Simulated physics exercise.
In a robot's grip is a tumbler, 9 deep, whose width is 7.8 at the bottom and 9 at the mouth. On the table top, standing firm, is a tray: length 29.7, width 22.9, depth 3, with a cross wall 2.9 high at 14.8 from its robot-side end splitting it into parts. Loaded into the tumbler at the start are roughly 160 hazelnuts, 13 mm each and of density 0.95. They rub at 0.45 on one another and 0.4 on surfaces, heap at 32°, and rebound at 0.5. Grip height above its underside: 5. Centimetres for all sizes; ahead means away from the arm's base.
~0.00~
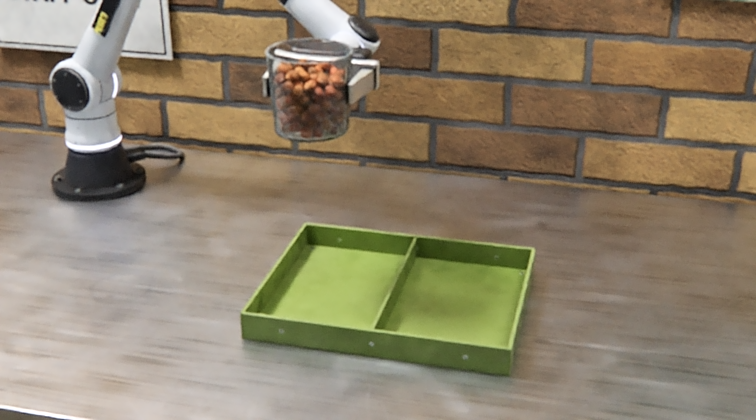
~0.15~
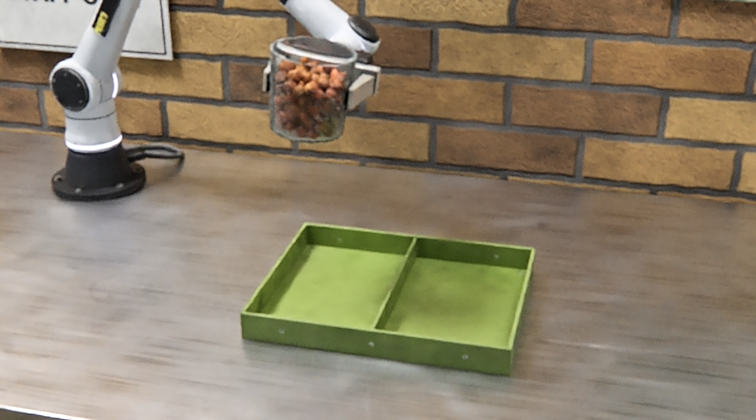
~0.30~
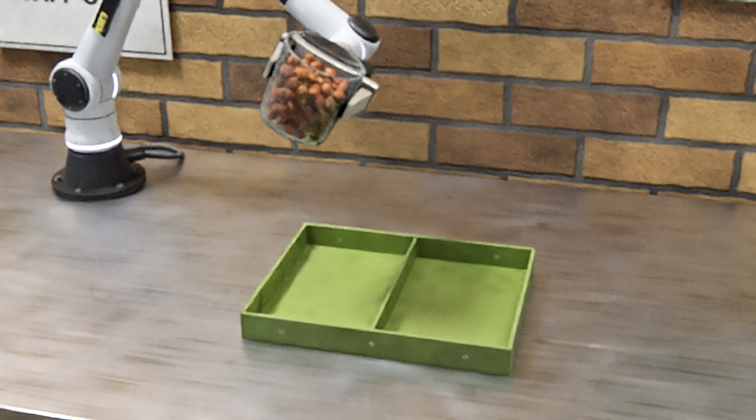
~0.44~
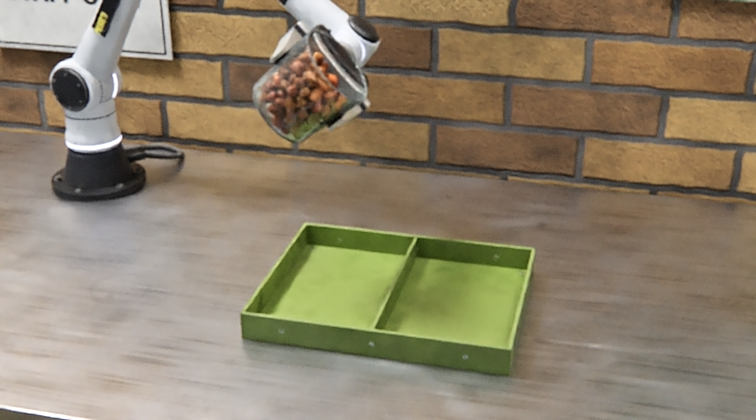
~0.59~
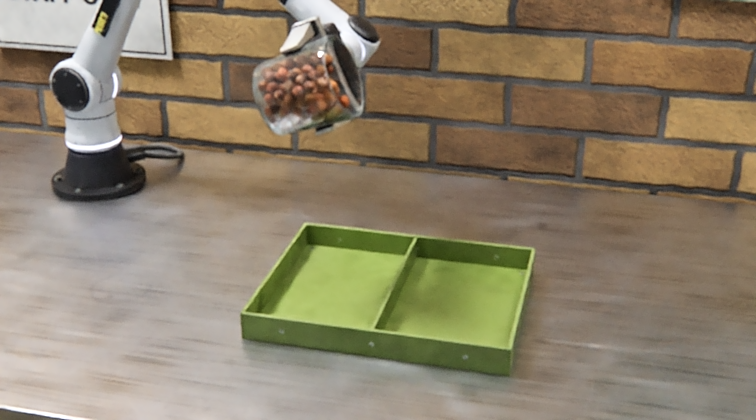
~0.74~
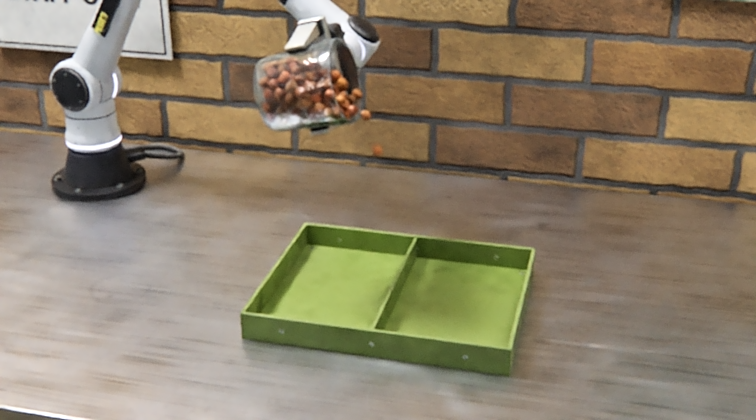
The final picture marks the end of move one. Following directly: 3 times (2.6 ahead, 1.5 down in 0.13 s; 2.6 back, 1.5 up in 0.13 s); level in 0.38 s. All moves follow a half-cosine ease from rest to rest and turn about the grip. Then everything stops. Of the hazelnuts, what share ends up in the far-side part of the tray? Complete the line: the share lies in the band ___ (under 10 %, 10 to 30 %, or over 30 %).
The share lies in the band 10 to 30 %.
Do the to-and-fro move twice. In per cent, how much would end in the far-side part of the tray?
Roughly 15 in a hundred.
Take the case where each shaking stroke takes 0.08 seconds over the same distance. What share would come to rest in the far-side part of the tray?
In that case around 30 per cent.
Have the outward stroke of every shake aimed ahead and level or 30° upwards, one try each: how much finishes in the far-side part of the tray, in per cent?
First try some 30 %, second try some 30 %.
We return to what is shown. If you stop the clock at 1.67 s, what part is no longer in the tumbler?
About 30 per cent so far.
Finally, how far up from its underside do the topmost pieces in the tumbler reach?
Height at rest: About 7.5 centimetres.
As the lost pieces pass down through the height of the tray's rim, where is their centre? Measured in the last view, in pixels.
Around (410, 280).
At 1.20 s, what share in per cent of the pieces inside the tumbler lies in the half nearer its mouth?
Near 45 in a hundred.
By 1.20 s, tilted 75° forward, highest piece 27 above the table; 131 in the tumbler, 16 in the far-side part, 5 in the robot-side part, 5 in flight or on a rim.
By 1.67 s, tilted 50° forward, highest piece 27 above the table; 111 in the tumbler, 27 in the far-side part, 16 in the robot-side part, 3 in flight or on a rim.
By 2.10 s, level, highest piece 29 above the table; 111 in the tumbler, 29 in the far-side part, 17 in the robot-side part.
By 3.15 s, level, highest piece 29 above the table; 111 in the tumbler, 29 in the far-side part, 17 in the robot-side part.
Final count, 111 in the tumbler, 29 in the far-side part, 17 in the robot-side part. That is 18 % in the far-side part of the tray.
